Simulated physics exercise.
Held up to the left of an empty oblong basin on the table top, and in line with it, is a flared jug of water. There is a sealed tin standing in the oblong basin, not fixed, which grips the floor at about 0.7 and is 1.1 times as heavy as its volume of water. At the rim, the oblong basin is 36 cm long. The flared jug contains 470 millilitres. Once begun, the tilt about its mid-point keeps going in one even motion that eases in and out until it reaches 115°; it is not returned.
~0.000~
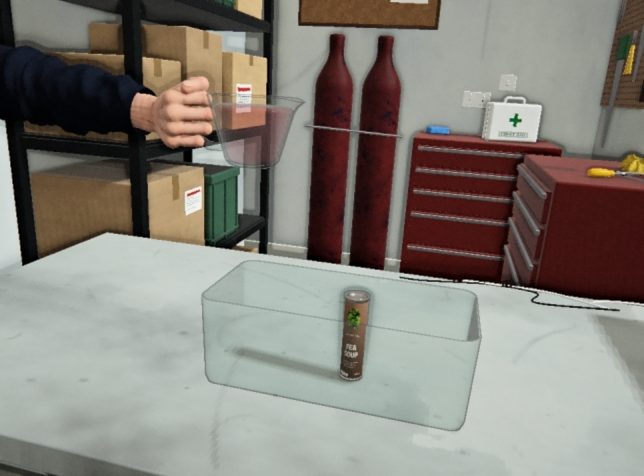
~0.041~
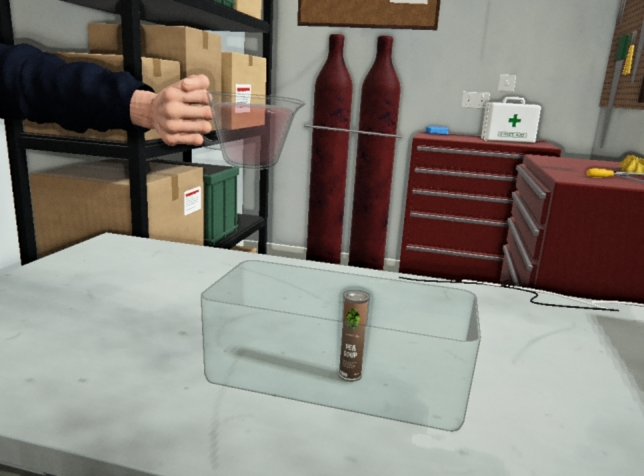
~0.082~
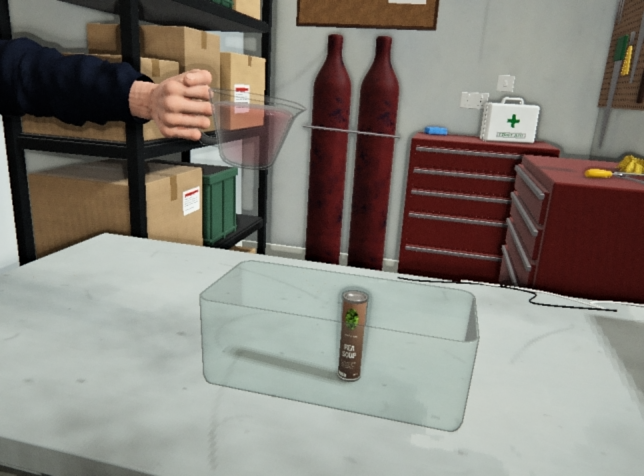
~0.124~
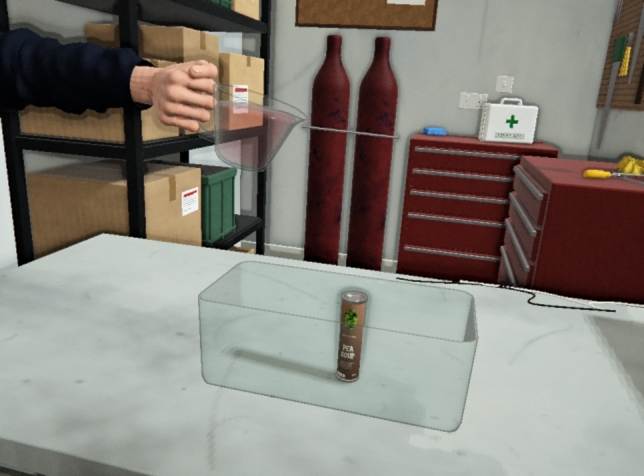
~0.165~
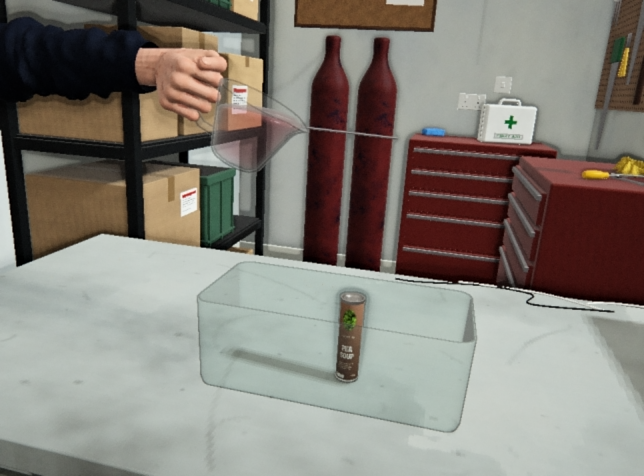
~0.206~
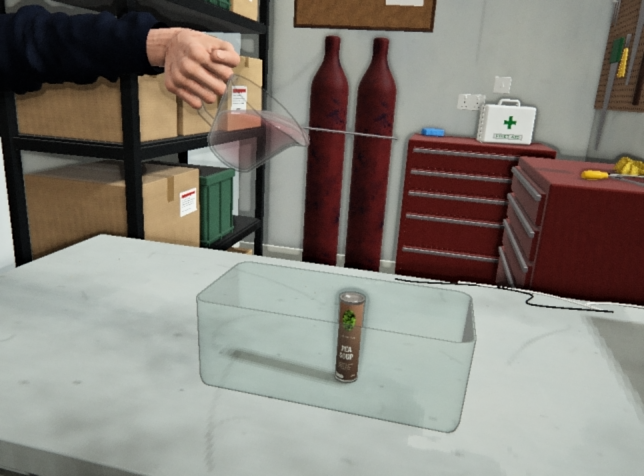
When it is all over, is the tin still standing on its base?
No. Looks like it can't take it.
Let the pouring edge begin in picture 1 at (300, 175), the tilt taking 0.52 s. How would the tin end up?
Then the tin remains standing.
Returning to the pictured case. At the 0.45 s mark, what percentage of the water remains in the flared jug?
Close to 18 in a hundred.
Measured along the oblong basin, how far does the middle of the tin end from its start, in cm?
All told, the tin's centre has moved close to 9.5 cm.
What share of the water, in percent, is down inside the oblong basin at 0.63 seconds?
I'd say roughly 94 in a hundred of it.
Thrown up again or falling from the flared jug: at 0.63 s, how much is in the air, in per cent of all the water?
Around 6 percent of the liquid.
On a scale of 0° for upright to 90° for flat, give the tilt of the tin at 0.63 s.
Near 10 degrees.
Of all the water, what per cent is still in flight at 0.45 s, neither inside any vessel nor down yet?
I'd put it at about 56 percent.
Then, 0.45 s in, the tilt is 110° and 18 per cent is still to pour; the tin stands where it began.
Then, 0.63 s in, the tilt is 115° and 0 per cent is still to pour; the tin leans 8°.
Then, 0.82 s in, the tilt is 115° and 0 per cent is still to pour; the tin leans 40°.
Then, 1.02 s in, the tilt is 115° and 0 per cent is still to pour; the tin lies on its side.
Finally, the tin lies on its side.
